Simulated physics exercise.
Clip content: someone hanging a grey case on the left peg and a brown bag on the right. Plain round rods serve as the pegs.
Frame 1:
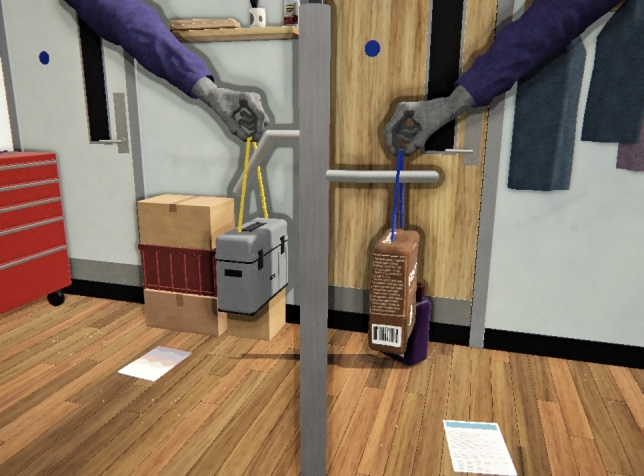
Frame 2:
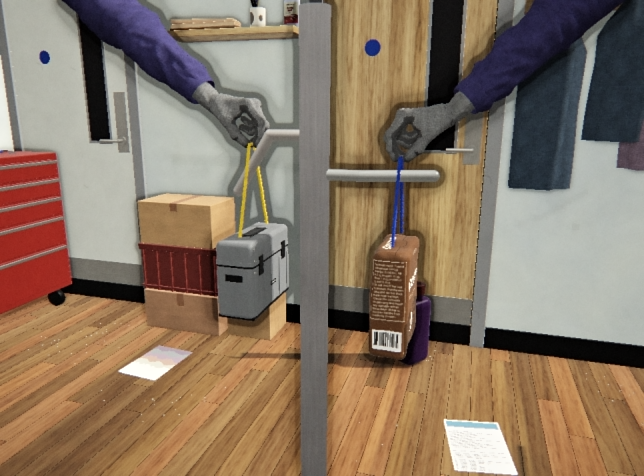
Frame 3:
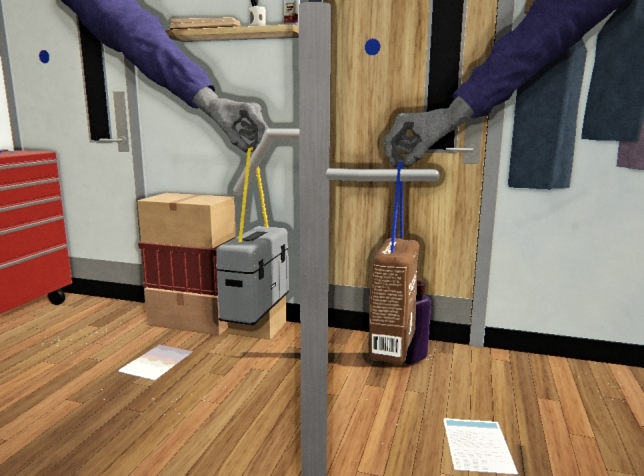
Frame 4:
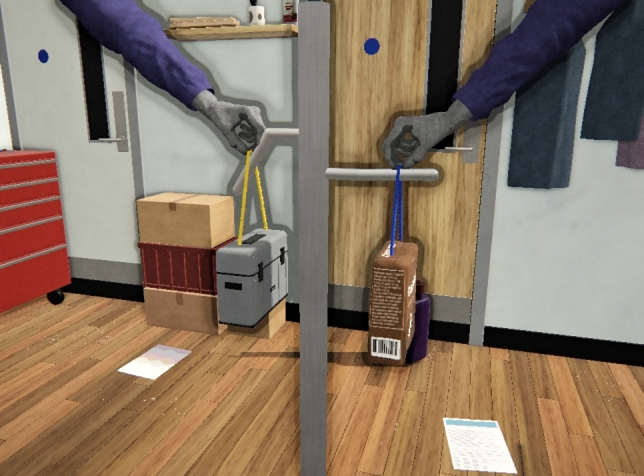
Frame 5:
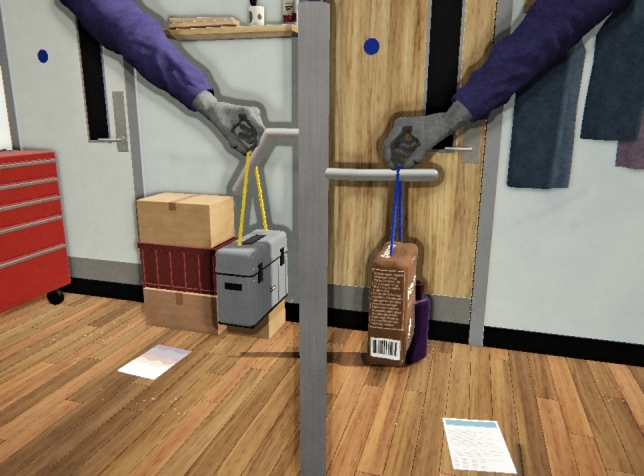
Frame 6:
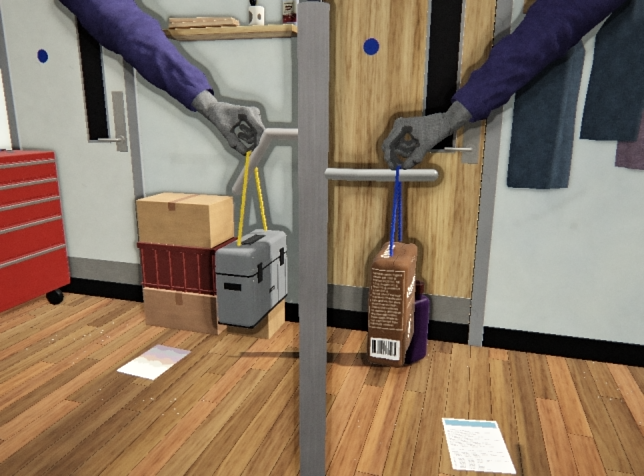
We see two gloved hands holding a grey case by a yellow cord and a brown bag by a blue cord at pegs on either side of a post, lowering both slightly before they stay nearly still.
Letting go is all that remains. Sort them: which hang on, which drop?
The grey case drops, the brown bag hangs on.
Then, 0.24 s on from there, grey case falling near (256, 338); brown bag still up near (393, 303).
Then, 0.44 s on from there, grey case on the floor; brown bag still up near (393, 303).
Then, 0.62 s on from there, grey case on the floor; brown bag still up near (392, 304).
In the end, grey case on the floor; brown bag still up near (392, 304). The grey case comes down and the brown bag stays hanging.
